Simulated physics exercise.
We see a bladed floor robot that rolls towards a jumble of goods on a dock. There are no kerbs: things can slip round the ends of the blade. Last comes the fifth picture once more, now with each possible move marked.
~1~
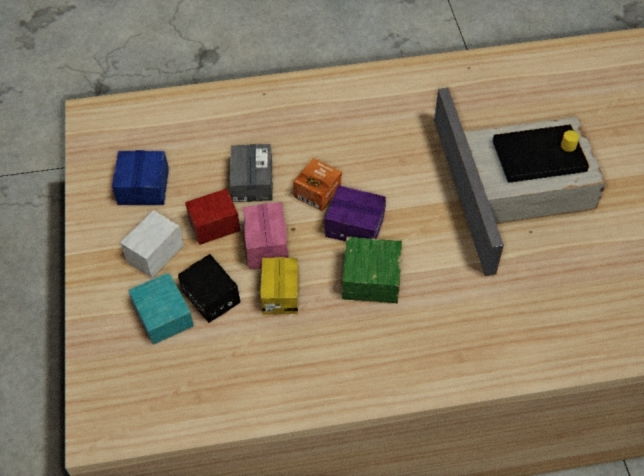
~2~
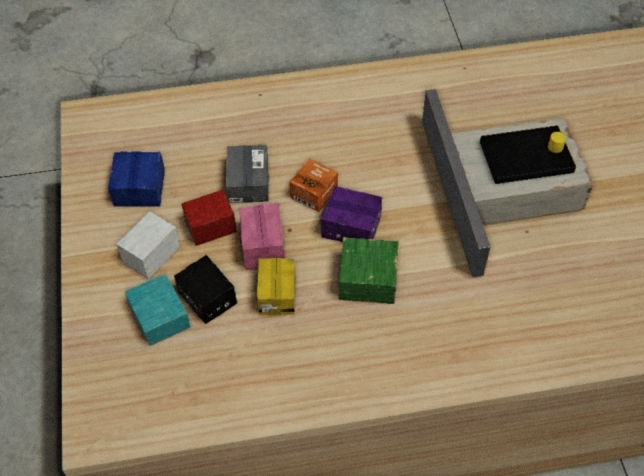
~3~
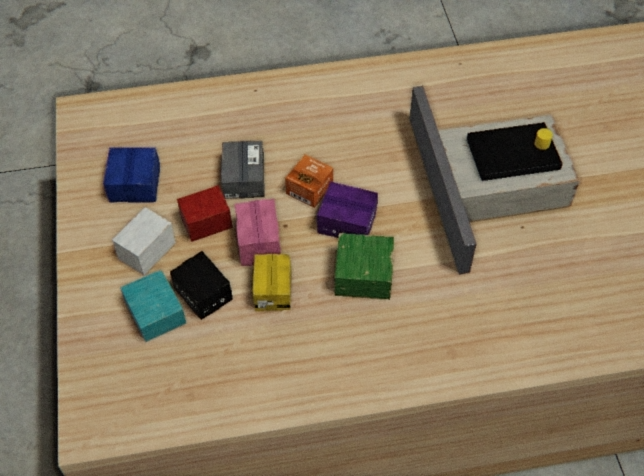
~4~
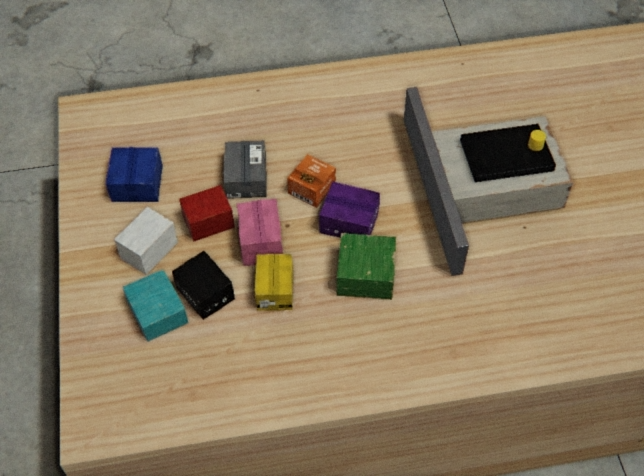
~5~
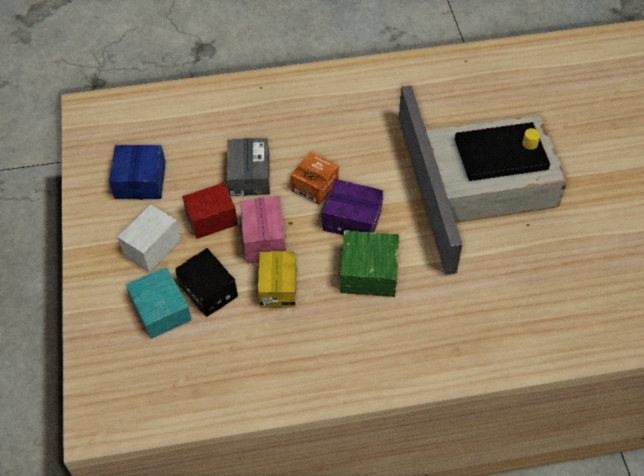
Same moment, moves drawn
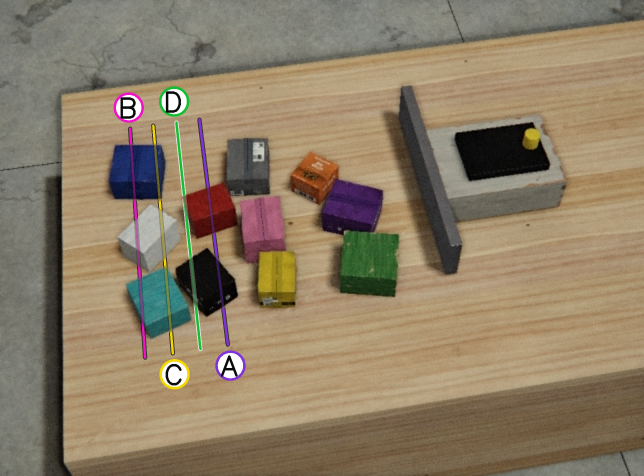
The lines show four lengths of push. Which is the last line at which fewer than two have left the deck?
Stop at D.
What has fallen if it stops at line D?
The turquoise crate goes over.
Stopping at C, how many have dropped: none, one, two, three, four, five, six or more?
In all, three.
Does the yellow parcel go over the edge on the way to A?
No.
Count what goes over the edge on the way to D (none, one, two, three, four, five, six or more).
In all, one.
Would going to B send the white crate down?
By then, yes.
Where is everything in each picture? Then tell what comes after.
Orange box (318, 185); pink box (266, 236); red crate (213, 217), in the first frame.
Robot (521, 154); turquoise crate (158, 310), in the second frame.
Robot (507, 151); blue box (133, 175), in the third frame.
Robot (501, 152); black box (203, 285), in the fourth frame.
Robot (496, 151); white crate (150, 238); purple box (353, 211); orange box (315, 178), in the fifth frame.
On the marked copy, A at (212, 222); B at (137, 233); C at (162, 229); D at (187, 226).
Following D. Soon after the start, robot (411, 163); green crate (327, 274); orange box (308, 179).
Later, robot (324, 175); turquoise crate (109, 312); white crate (135, 243).
In the end, robot (255, 184); turquoise crate over the edge; black box (77, 301); one fallen.
As for the rest, A is within the limit but short; B drops three; C drops three.
